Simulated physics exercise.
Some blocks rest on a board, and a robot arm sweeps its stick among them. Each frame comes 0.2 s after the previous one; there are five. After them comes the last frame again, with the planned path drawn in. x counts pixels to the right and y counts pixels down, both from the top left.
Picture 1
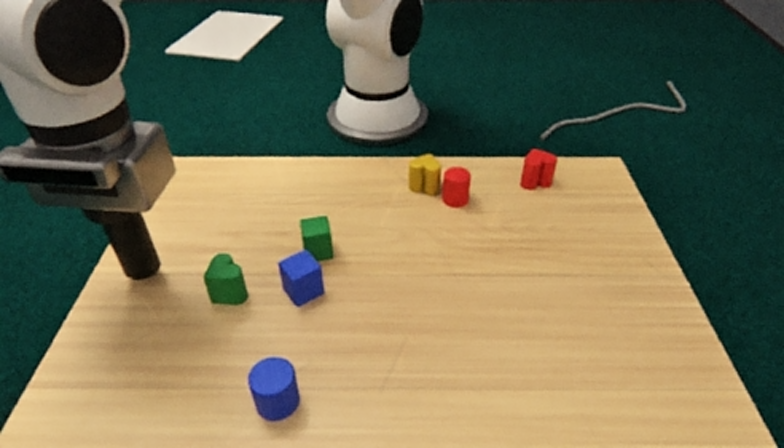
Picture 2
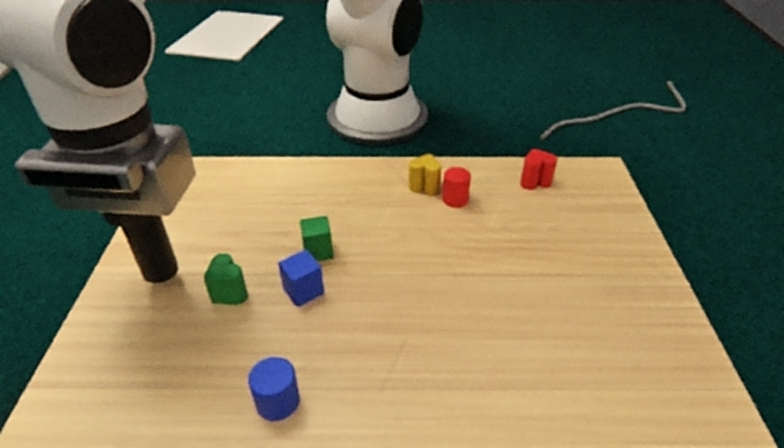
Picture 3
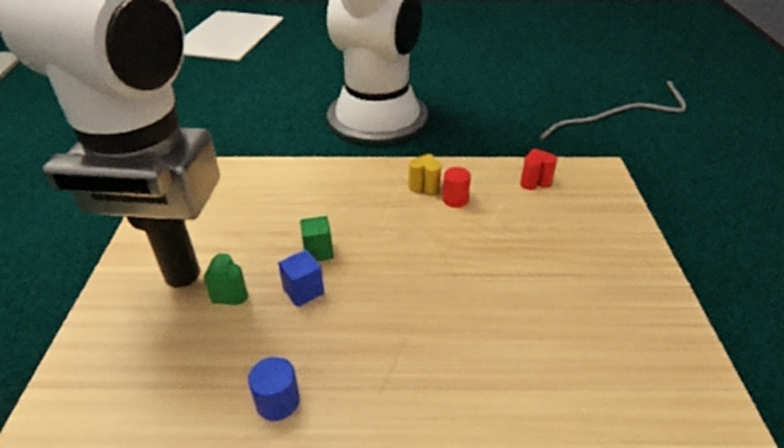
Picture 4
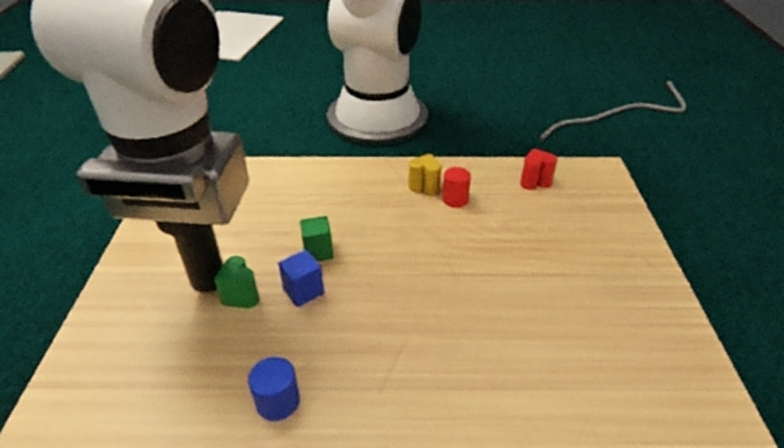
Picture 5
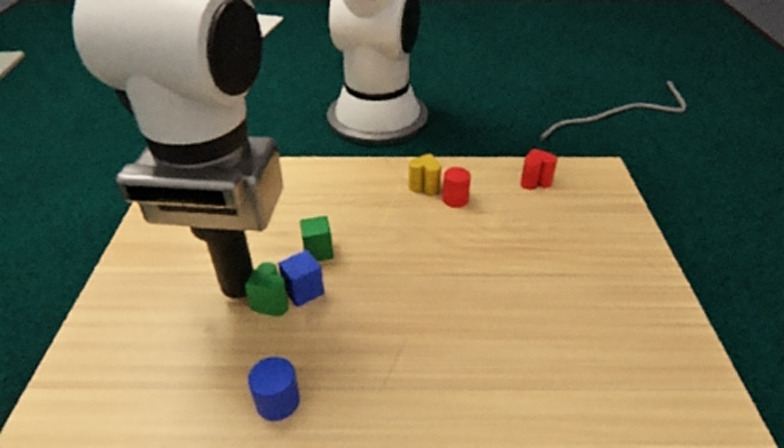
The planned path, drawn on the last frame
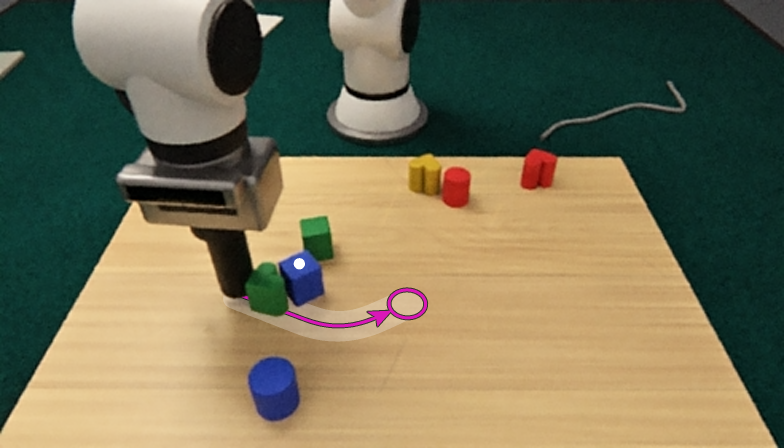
On a wooden board, a robot arm's stick moves right and pushes the green heart-shaped block.
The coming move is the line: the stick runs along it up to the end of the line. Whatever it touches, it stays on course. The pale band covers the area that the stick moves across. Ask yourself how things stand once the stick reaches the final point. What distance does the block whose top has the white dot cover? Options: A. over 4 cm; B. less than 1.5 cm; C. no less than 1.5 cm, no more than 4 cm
I choose C.
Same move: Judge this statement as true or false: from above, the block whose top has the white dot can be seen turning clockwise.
The statement is false.
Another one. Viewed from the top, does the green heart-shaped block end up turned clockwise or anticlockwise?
Seen from above, clockwise.
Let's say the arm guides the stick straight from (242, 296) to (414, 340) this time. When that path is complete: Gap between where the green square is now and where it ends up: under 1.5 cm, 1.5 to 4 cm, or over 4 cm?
Short of 1.5 cm.
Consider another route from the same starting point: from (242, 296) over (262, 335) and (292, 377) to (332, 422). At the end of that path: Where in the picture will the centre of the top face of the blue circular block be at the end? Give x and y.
At (278, 413).
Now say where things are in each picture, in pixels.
The first picture shows stick tip (143, 268); block tops, green heart-shaped block (222, 267); blue square (299, 264); green square (315, 225).
The second picture shows stick (161, 271); blocks unchanged.
The third picture shows stick (183, 275); blocks unchanged.
The fourth picture shows stick (209, 280); green heart-shaped block (234, 269).
The fifth picture shows stick (239, 285); green heart-shaped block (265, 276); blue square (299, 264); green square (315, 225).
Path on the board, from (242, 296) through (293, 315) and (352, 325) to (407, 304); the dot is on the blue square.
The first path, step by step. One third of the way, stick (291, 305); green heart-shaped block (325, 290), turned 30° anticlockwise; blue square (322, 261), turned 30° anticlockwise.
Two thirds of the way, stick (351, 315); green heart-shaped block (386, 298), turned 25° anticlockwise; blue square (322, 261), turned 30° anticlockwise.
At the end, stick (408, 293); green heart-shaped block (436, 295), turned 40° clockwise; blue square (322, 261), turned 30° anticlockwise; green square in place.
